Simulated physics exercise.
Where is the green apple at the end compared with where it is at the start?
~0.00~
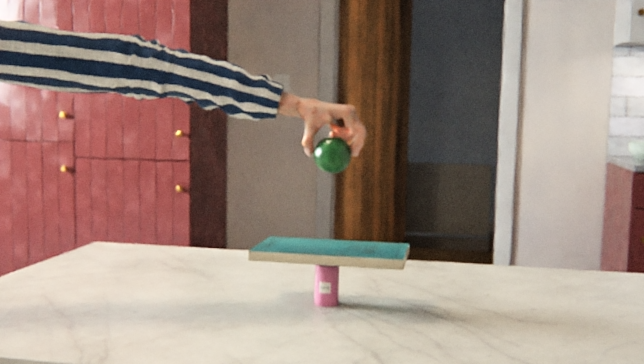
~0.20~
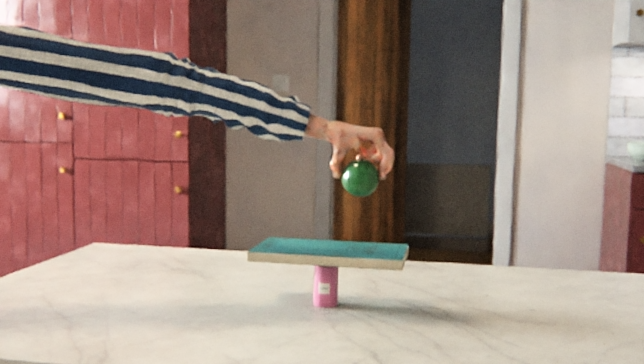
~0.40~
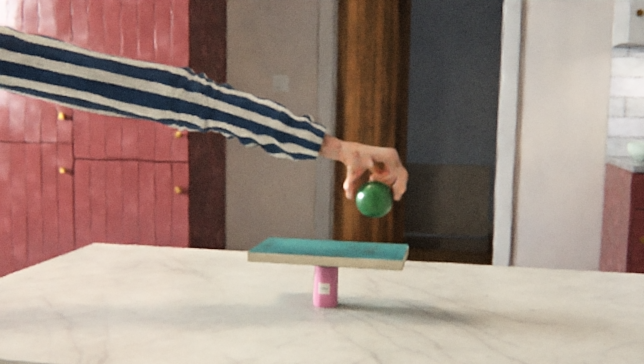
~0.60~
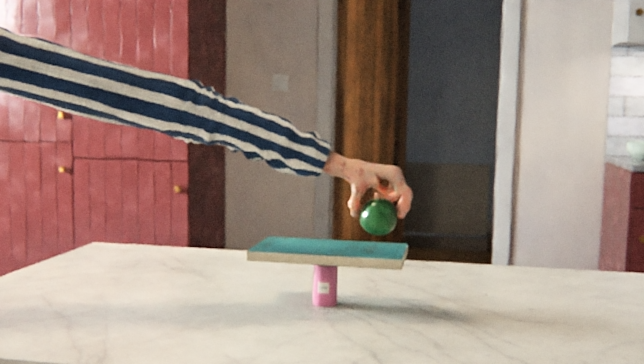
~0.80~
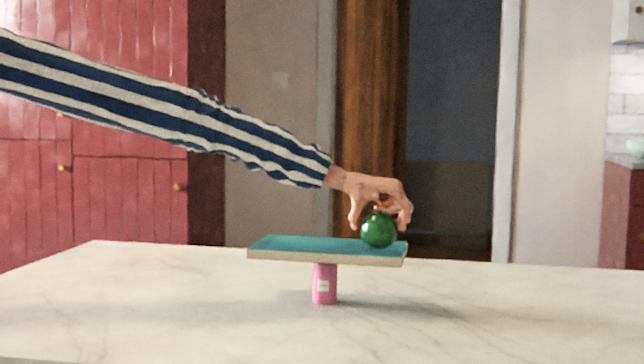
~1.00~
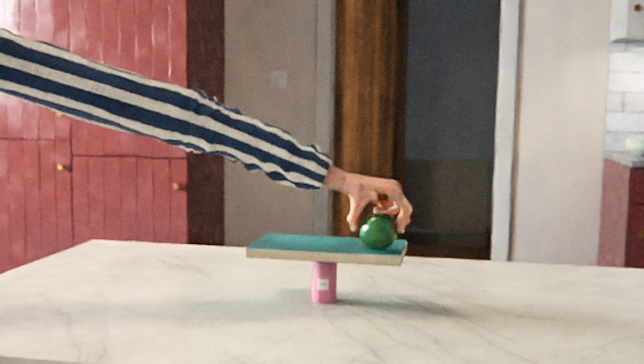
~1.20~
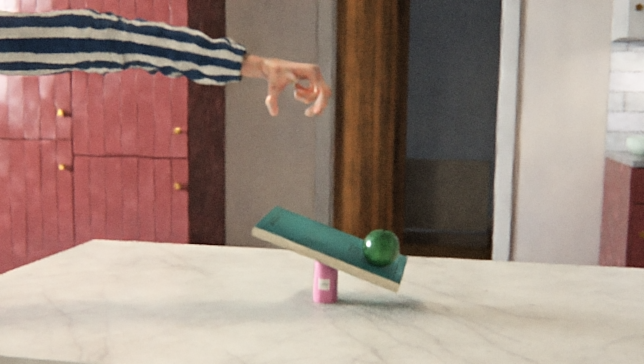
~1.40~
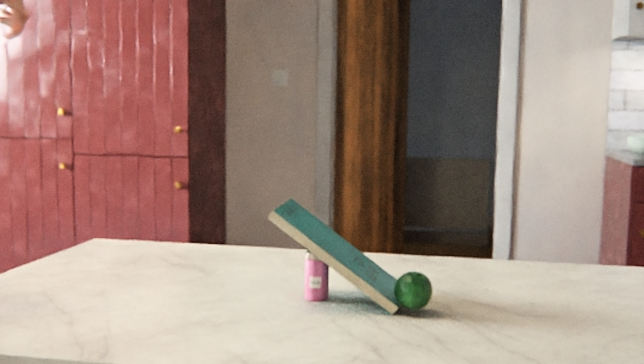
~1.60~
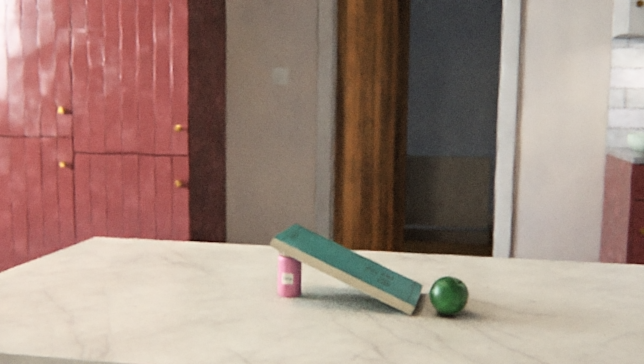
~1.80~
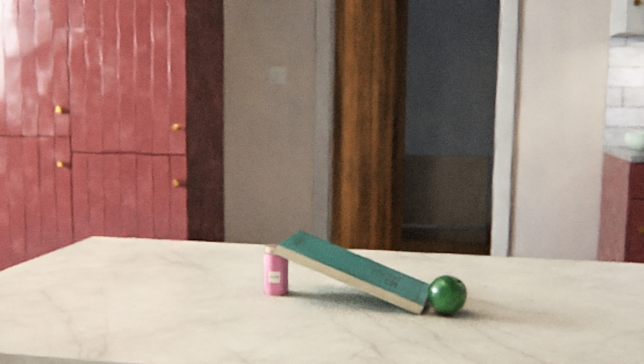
At the start the green apple is held in the hand above the turquoise book. At the end it rests on the marble table, lower and farther right, beside the book's lowered right end.
A hand in a blue and white striped sleeve holds a shiny green apple above a turquoise book balanced flat on an upright pink shaker, on a pale marble table seen from the front with red cupboards behind at the left. The hand moves right and lowers the apple onto the right end of the book. It lets go and draws back to the left, and the book tips down to the right. The apple rolls off onto the table while the shaker shifts left, still upright. The book ends slanted, its left end against the shaker and its right end down beside the apple.
